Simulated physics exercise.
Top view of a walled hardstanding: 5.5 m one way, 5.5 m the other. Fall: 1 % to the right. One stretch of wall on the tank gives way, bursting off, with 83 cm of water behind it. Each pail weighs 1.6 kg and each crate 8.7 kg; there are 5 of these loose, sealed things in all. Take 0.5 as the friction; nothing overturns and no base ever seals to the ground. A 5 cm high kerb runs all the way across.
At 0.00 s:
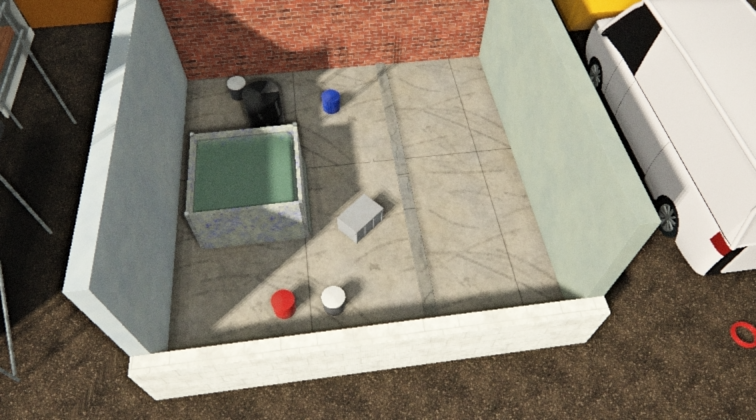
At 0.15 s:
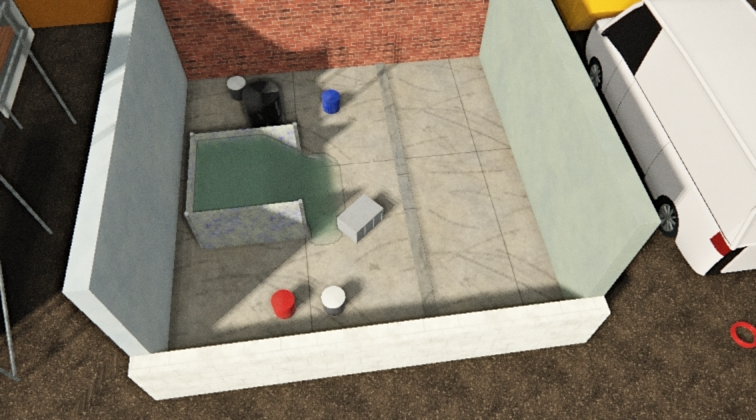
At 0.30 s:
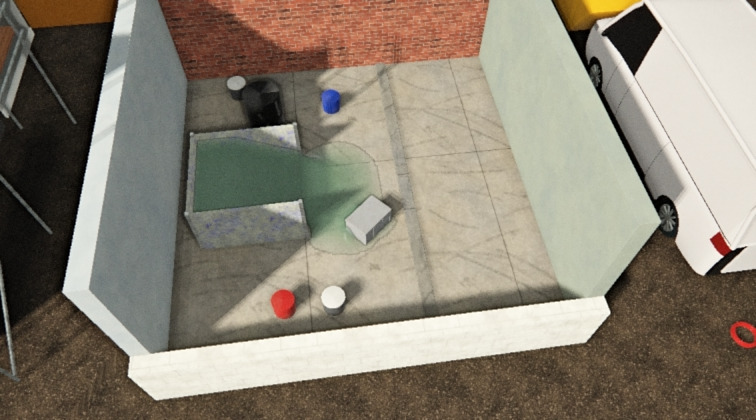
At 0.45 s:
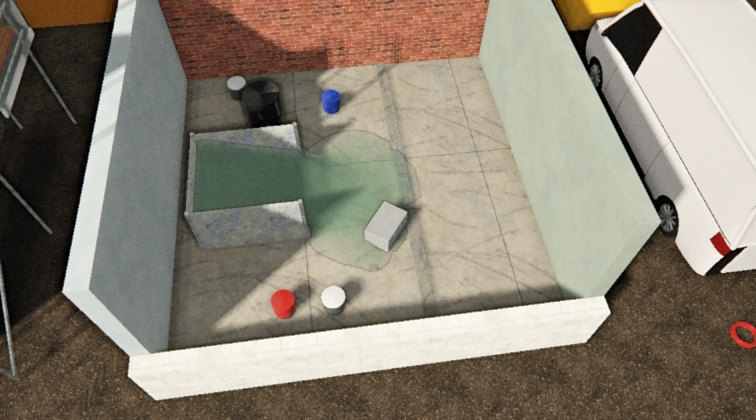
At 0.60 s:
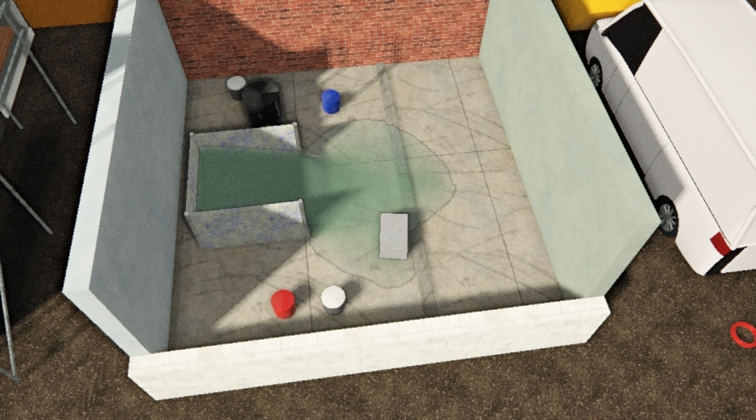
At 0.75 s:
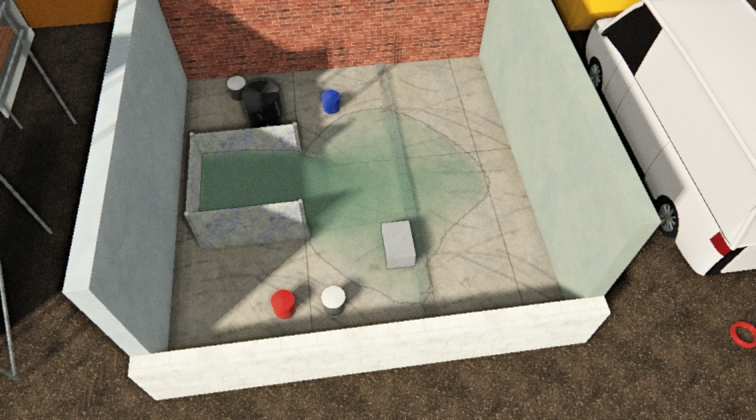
In a walled concrete yard seen from above, the right side of a square tank gives way and green water pours out across the floor. The spreading sheet pushes a grey block to the right and toward the low front wall, turning it, while the red, white and blue pails stay put.
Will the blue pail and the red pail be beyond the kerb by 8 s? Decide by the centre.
As I see it, blue pail: Not over, red pail: Not over.
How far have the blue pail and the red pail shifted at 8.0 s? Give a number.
150 cm, then 140 cm, roughly.
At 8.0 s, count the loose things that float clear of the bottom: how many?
By my count, 5.
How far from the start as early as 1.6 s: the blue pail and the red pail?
Close to 0 and 0 centimetres by then.
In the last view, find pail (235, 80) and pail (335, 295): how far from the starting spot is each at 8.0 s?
They've ended up 120 cm and 140 cm away, in that order.
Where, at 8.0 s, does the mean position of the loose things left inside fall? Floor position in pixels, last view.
The average lands around (277, 204).
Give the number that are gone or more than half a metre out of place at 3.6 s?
The number comes to 1.
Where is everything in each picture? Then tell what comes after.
The first frame shows the blue pail at (331, 96) rests on the ground; the red pail at (282, 300), on the bottom; 2.1 m2 under water; 0 of 5 have shifted.
The second frame shows the blue pail at (331, 96) rests on the ground; the red pail at (282, 300), on the bottom; water covers 3.1 m2; 0 of 5 have shifted.
The third frame shows the blue pail at (331, 96), on the bottom; the red pail at (282, 300), on the bottom; 4.3 m2 under water; 1 of 5 have shifted.
The fourth frame shows the blue pail at (331, 96) rests on the ground; the red pail at (282, 300), on the bottom; water covers 5.8 m2; 1 of 5 have shifted.
The fifth frame shows the blue pail at (331, 96), on the bottom; the red pail at (282, 300), on the bottom; 7.7 m2 under water; 1 of 5 have shifted.
The sixth frame shows the blue pail at (331, 96) rests on the ground; the red pail at (282, 300), on the bottom; 9.7 m2 under water; 1 of 5 have shifted.
After 1.6 s the blue pail is near (331, 96), 0.0 m from its start, aground; the red pail is near (282, 300), 0.0 m from its start, aground; 1 of 5 are over the mark; 0 afloat.
After 3.6 s the blue pail is near (330, 96), 0.0 m from its start, aground; the red pail is near (282, 300), 0.0 m from its start, aground; 1 of 5 are over the mark; 1 afloat.
After 5.6 s the blue pail is near (242, 138), 1.7 m from its start, aground; the red pail is near (193, 271), 1.4 m from its start, afloat; 1 of 5 are over the mark; 4 afloat.
After 8.0 s the blue pail is near (239, 123), 1.6 m from its start, afloat; the red pail is near (192, 269), 1.4 m from its start, afloat; 1 of 5 are over the mark; 5 afloat.
